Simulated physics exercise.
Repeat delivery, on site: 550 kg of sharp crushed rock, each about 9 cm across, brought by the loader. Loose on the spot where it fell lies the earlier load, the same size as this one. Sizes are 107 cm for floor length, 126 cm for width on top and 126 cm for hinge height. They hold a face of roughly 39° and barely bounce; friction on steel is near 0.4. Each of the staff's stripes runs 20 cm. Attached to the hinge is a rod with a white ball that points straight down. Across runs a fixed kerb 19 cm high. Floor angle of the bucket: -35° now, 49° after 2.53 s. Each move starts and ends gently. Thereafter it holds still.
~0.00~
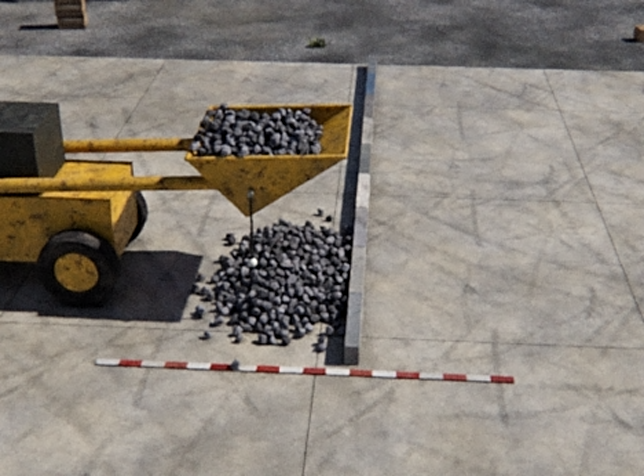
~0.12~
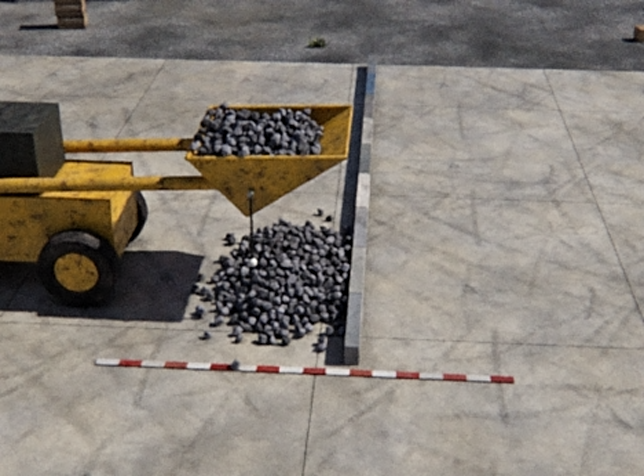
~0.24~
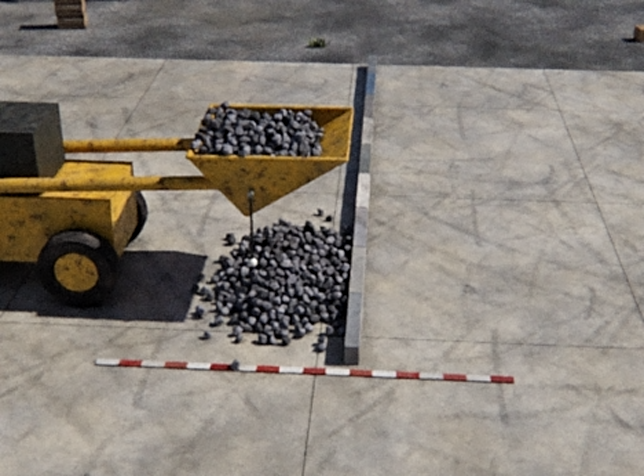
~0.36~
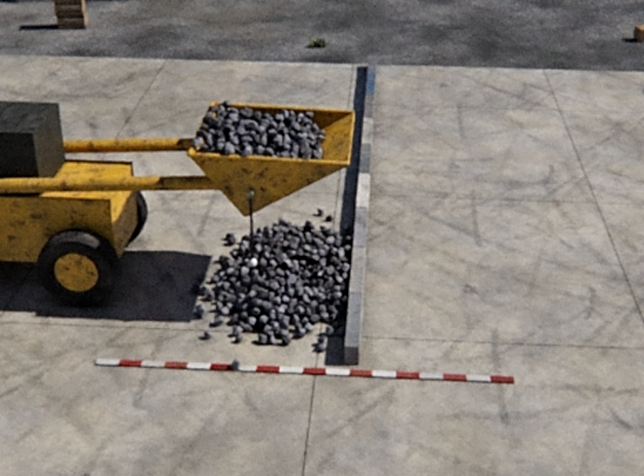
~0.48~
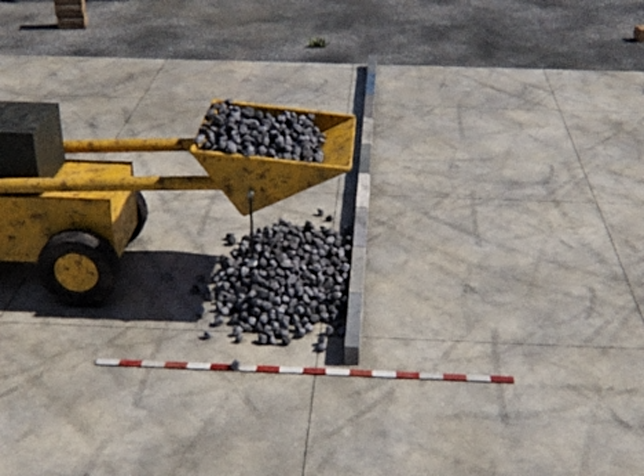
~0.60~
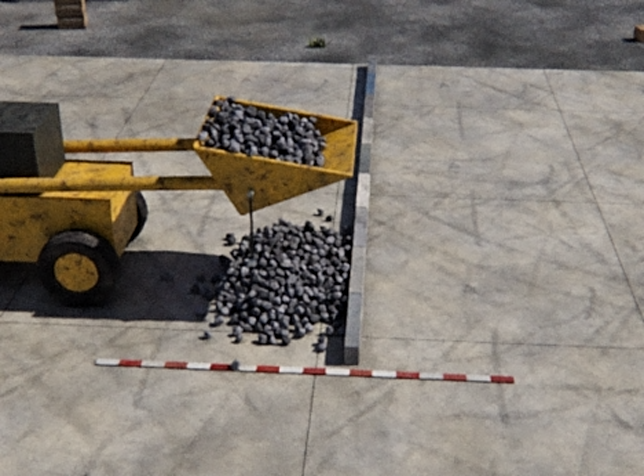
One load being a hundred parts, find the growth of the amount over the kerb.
A growth of about 27 parts in a hundred.
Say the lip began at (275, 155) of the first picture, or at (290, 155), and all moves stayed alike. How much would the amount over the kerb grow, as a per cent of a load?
About 0 per cent for the first, 0 per cent for the second.
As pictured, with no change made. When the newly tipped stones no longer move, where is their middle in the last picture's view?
The middle lies near (340, 267) in the last picture.
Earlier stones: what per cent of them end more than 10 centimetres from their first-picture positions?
0 per cent.
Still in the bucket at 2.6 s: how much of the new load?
I'd say about 10 per cent.
After 1.9 s the floor is at 36°; in per cent of one load, 90 in the bucket, 110 on this side of the kerb; the foremost stones are at (357, 260).
After 2.6 s the floor is at 49°; in per cent of one load, 11 in the bucket, 169 on this side of the kerb, 20 over the kerb; the foremost stones are at (435, 296).
After 3.0 s the floor is at 49°; in per cent of one load, 4 in the bucket, 169 on this side of the kerb, 26 over the kerb; the foremost stones are at (449, 292).
After 5.8 s the floor is at 49°; in per cent of one load, 3 in the bucket, 170 on this side of the kerb, 27 over the kerb; the foremost stones are at (451, 292). Net gain over the kerb, 27.
